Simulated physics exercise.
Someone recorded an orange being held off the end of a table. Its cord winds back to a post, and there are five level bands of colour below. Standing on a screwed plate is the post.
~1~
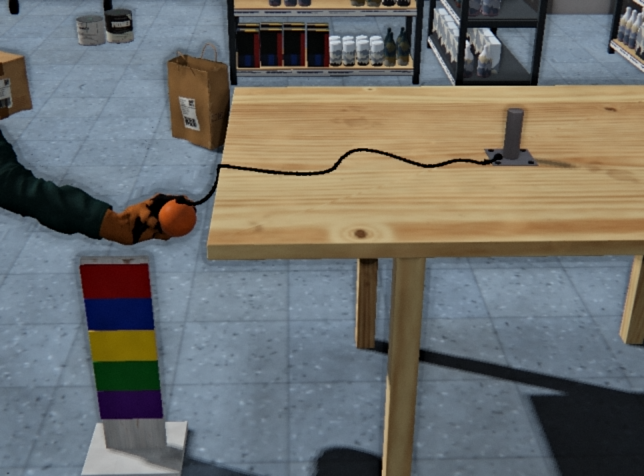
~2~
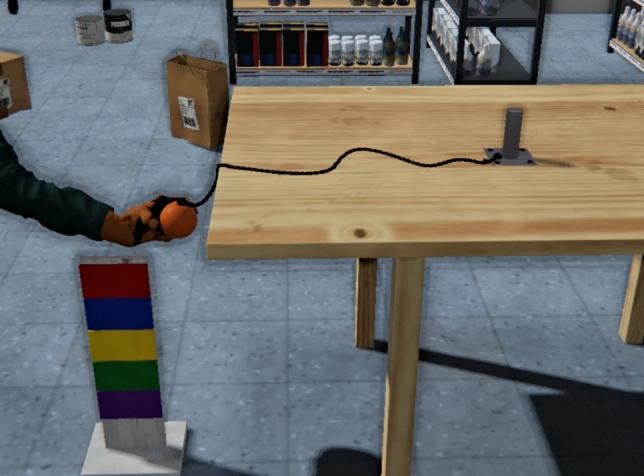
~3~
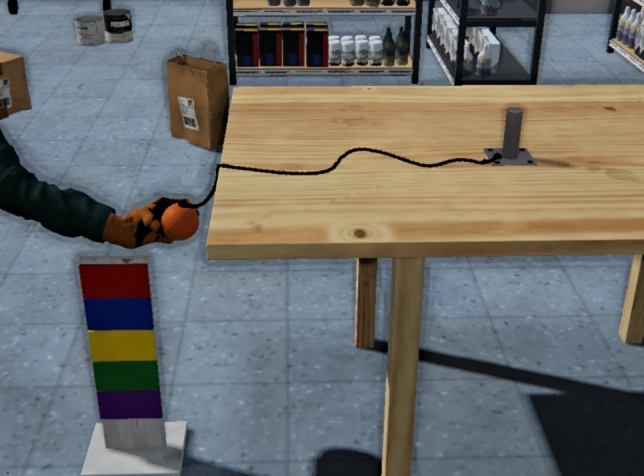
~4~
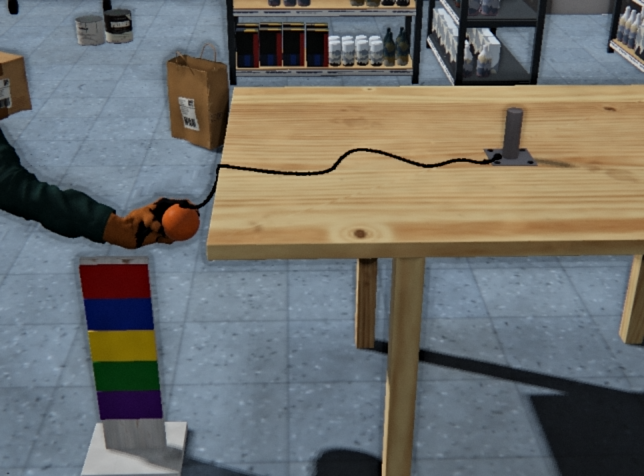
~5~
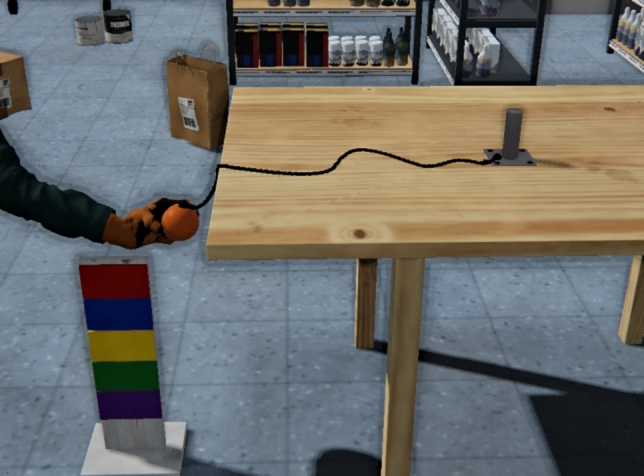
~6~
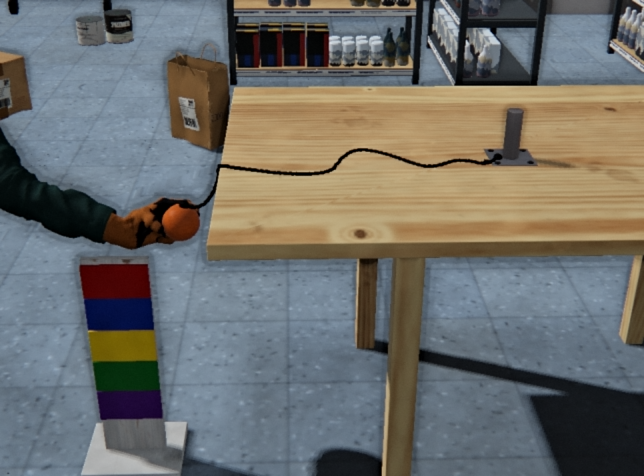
In a shop-like room with a tiled floor, a gloved hand at the left holds an orange ball beside a wooden table, above an upright board of five coloured bands. A dark cord winds from it across the tabletop to a small metal post. The hand and ball shift very slightly, then stay still.
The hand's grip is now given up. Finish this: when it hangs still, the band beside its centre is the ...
When it hangs still, the band beside its centre is the blue one.
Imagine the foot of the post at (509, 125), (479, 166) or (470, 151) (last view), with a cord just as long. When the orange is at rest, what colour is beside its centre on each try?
Red; yellow; yellow.
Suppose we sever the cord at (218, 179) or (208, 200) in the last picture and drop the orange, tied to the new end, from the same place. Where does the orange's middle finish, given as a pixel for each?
Near (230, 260) and (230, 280).
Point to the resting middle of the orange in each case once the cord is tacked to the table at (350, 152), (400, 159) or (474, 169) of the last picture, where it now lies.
The three spots are (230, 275), (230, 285) and (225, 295), in that order.
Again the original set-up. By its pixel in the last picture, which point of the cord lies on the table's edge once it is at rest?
The spot located at (290, 174) in the last picture.
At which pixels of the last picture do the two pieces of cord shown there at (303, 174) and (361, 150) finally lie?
They end up at (230, 163) and (326, 161).
Soon after, orange near (194, 306); level with blue.
After that, orange near (259, 301); level with blue.
And then, orange near (218, 307); level with blue.
In the end, orange near (222, 307); level with blue. Its middle rests at the blue band.
